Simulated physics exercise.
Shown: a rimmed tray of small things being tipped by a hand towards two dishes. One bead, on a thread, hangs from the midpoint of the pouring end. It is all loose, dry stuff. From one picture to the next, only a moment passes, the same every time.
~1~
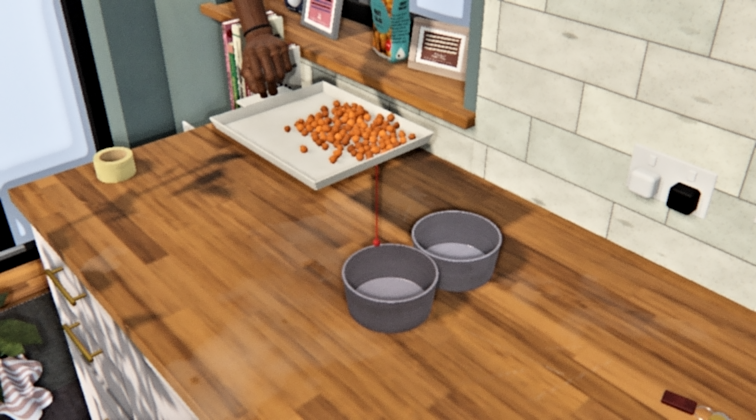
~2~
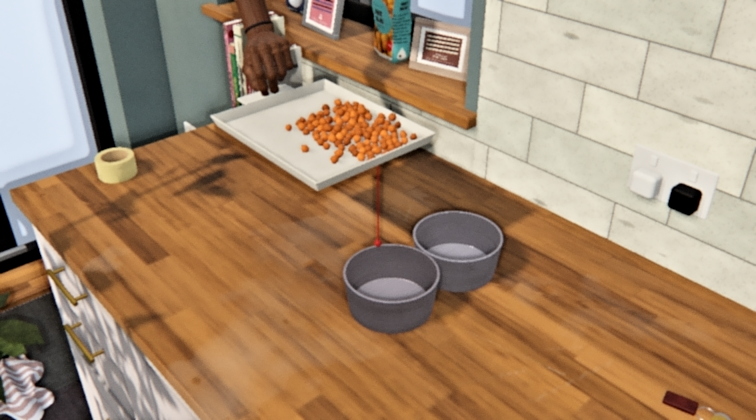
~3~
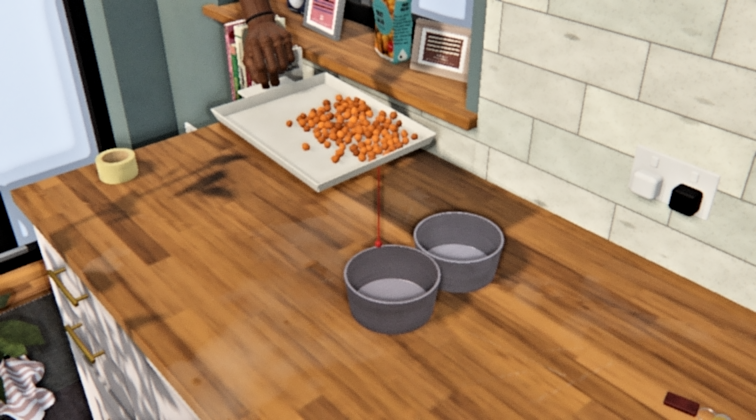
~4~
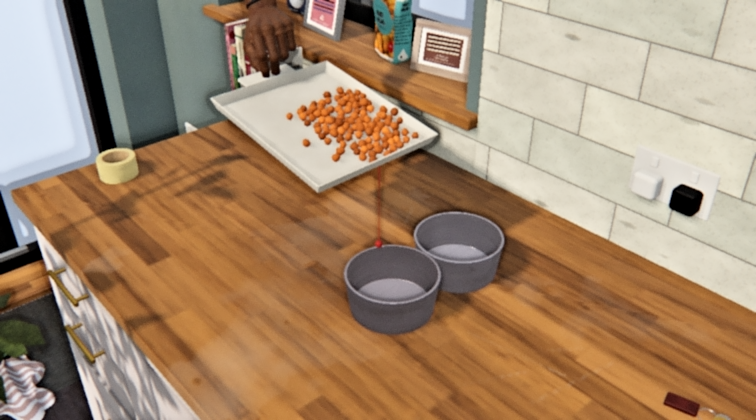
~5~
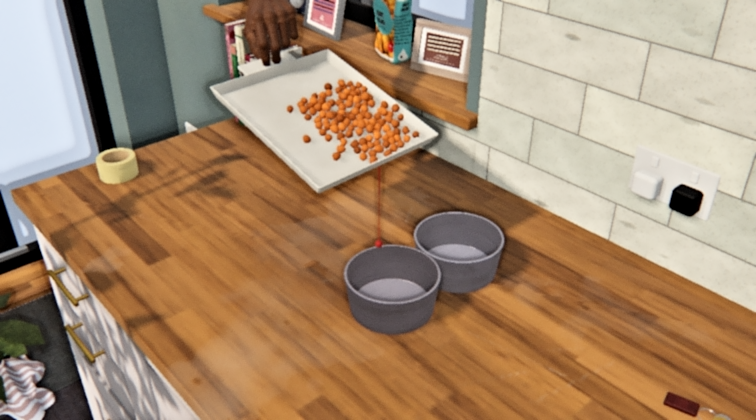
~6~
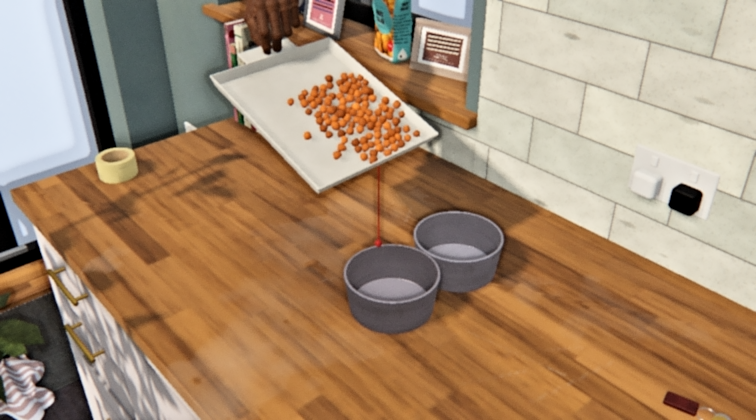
A dark-skinned hand holds the far end of a pale rimmed tray of small orange-brown coated pieces above a wooden kitchen counter, seen from above at an angle. Two grey round dishes sit below the tray's near end, where a red bead hangs on a thread, with yellow tape at left and pale tiles at right. The hand gradually raises the far end, steepening the tray, while the view stays nearly still.
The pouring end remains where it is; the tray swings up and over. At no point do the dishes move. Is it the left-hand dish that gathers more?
Yes: Honestly the dish that comes off better is the left one.
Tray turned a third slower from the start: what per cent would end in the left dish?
Close to 60 in a hundred.
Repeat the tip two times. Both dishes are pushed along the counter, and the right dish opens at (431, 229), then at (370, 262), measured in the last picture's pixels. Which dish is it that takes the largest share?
The dish to the left, then the dish to the right.
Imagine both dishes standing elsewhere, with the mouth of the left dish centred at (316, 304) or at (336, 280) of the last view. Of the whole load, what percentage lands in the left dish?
That makes 30 per cent, followed by 50 per cent.
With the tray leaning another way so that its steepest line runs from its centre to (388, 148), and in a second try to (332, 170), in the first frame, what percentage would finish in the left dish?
The first try would leave around 10 per cent there, the second around 30 per cent.
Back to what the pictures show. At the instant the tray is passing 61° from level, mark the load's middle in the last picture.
The load is centred near (380, 139).
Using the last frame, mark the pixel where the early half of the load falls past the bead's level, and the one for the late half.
Earlier half at (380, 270), later half at (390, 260).
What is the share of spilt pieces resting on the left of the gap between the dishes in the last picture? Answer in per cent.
70 %, near enough.
Soon after the last picture, tray tipped steeply; nearly all on the tray; a small part in the air.
A little later, tray tipped right over; about a quarter on the tray; about a quarter in the left dish; a small part in the right dish; a small part outside both; about a third in the air.
Later still, tray tipped past a quarter turn; about two thirds in the left dish; a small part in the right dish; about a quarter outside both.
At rest, tray tipped past a quarter turn; about two thirds in the left dish; a small part in the right dish; about a quarter outside both.
